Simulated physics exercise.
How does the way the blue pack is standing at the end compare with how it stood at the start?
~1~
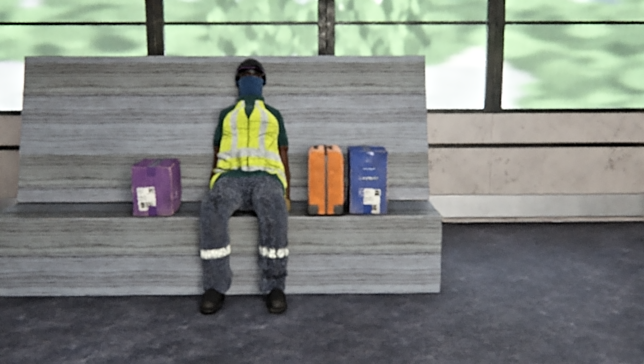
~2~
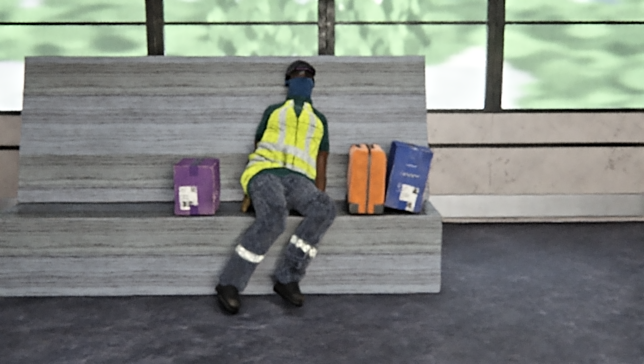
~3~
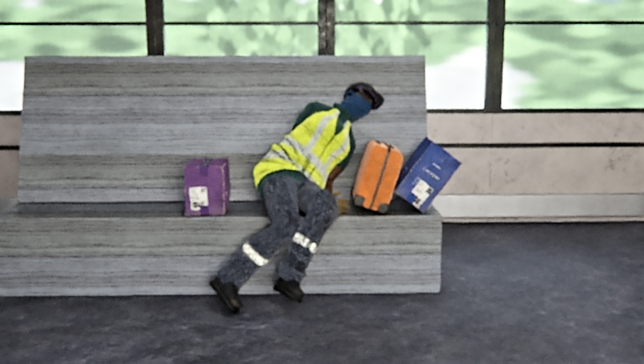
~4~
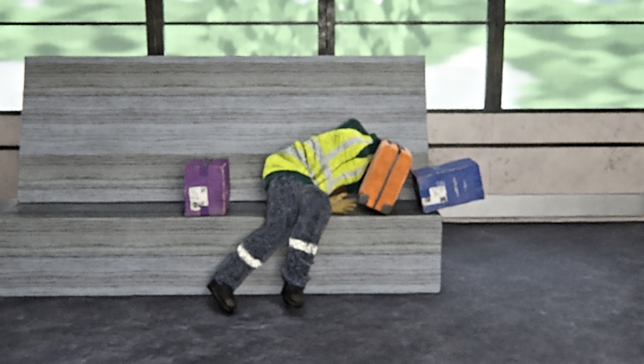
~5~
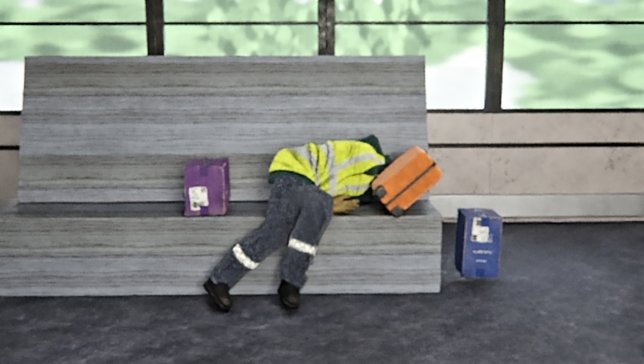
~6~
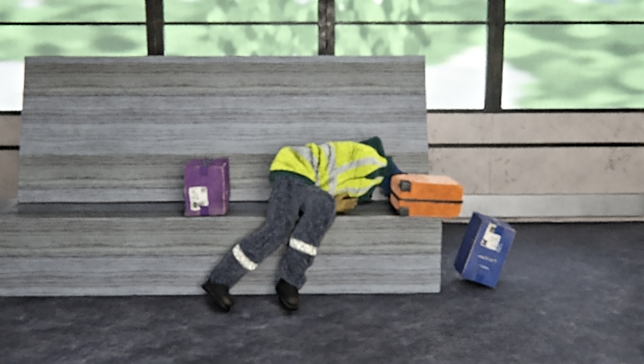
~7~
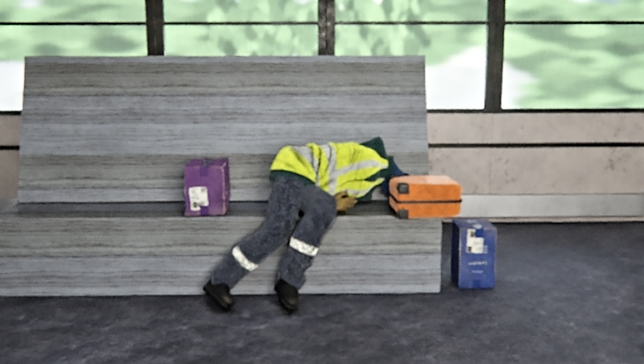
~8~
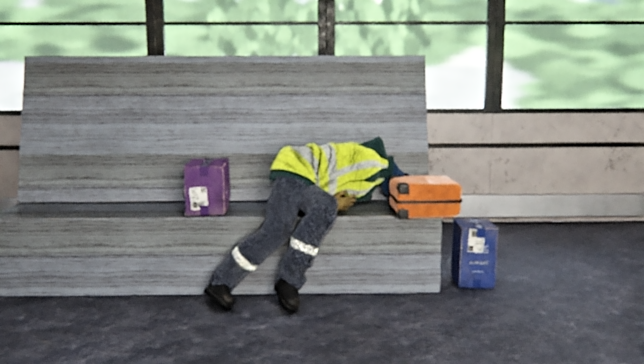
At the start it stood upright on the bench, with its white label near the bottom. By the end it was upside down on the floor beside the bench, with the label near the top.
